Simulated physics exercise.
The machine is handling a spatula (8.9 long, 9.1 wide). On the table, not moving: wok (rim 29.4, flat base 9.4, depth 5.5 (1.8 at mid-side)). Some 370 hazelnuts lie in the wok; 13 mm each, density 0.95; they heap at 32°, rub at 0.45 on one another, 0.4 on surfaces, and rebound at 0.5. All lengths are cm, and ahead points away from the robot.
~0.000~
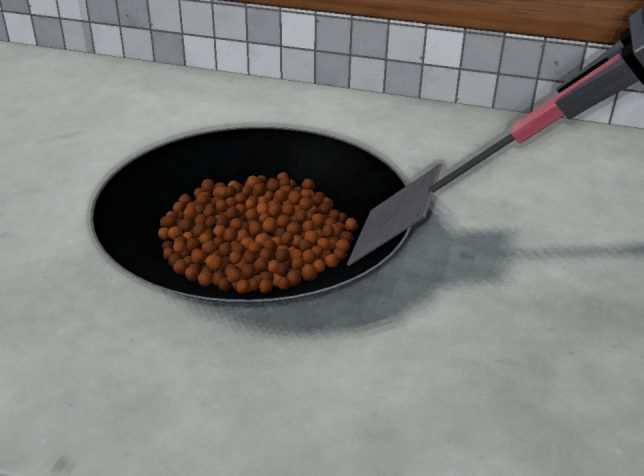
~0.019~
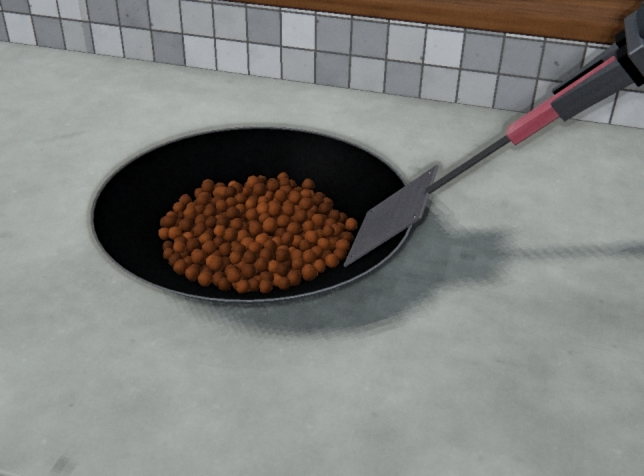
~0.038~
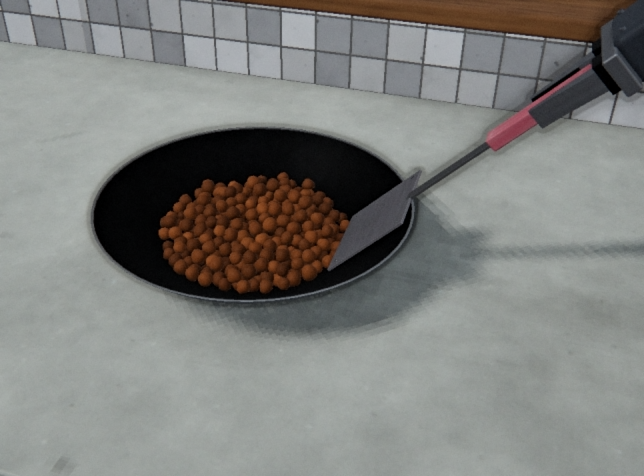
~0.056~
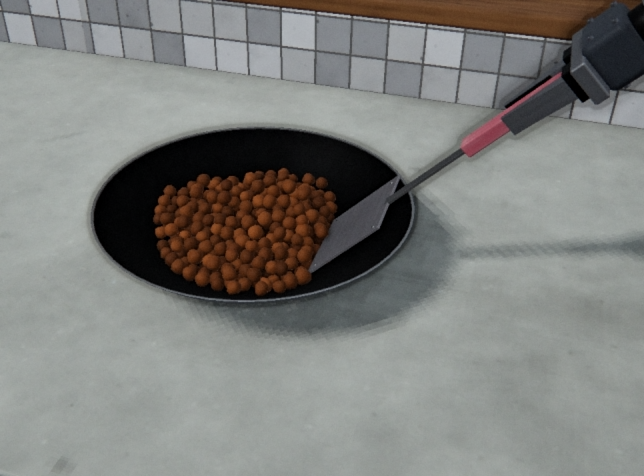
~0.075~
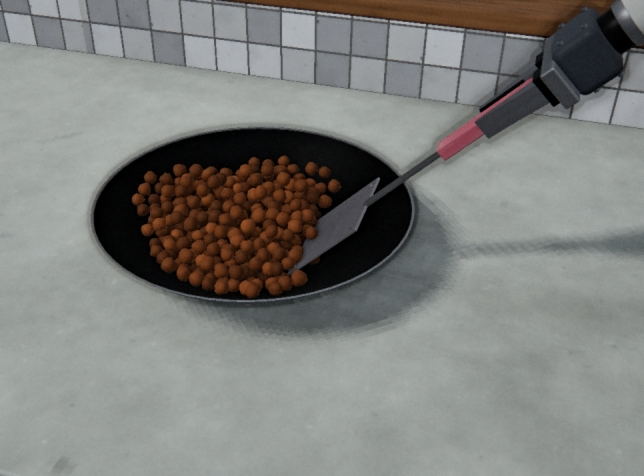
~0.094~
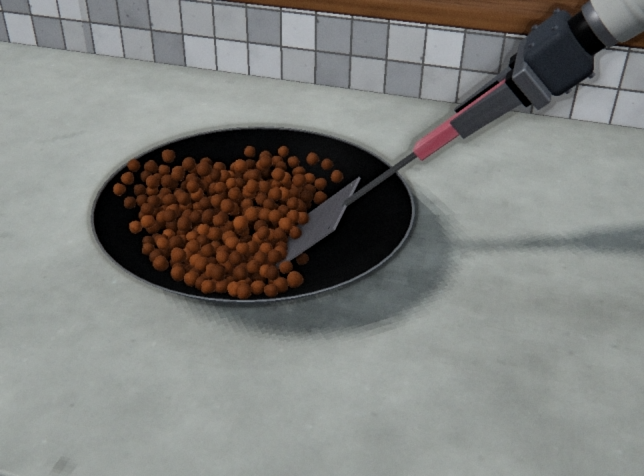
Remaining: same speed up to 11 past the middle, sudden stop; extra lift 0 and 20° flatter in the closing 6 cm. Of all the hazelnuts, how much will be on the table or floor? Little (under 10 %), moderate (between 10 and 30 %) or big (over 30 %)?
A big share, over 30 %, ends on the table or floor.
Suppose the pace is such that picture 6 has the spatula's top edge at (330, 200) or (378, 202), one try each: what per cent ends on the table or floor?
About 55 and 35 per cent.
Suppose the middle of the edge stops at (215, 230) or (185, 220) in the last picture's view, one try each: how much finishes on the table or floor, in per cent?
Some 10 and 20 per cent.
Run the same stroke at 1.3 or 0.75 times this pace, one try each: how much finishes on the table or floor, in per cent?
Some 55 and 40 per cent.
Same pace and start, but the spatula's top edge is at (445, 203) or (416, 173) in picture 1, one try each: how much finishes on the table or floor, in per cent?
About 40 and 50 per cent.
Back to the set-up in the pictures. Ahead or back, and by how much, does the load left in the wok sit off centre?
Some 4.0 cm ahead.
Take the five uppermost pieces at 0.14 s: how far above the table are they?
Roughly 8 cm.
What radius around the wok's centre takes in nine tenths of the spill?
Roughly 55 cm.
After 0.14 s, sloping 46°, highest piece 9 above the table; 366 in the wok, 6 on the blade or in flight.
After 0.19 s, sloping 40°, highest piece 9 above the table; 358 in the wok, 14 on the blade or in flight.
After 0.41 s, sloping 26°, highest piece 7 above the table; 210 in the wok, 148 on the table or floor, 14 on the blade or in flight.
After 1.46 s, sloping 26°, highest piece 6 above the table; 208 in the wok, 164 on the table or floor.
In the end, 208 in the wok, 164 on the table or floor. That is 44 % on the table or floor.
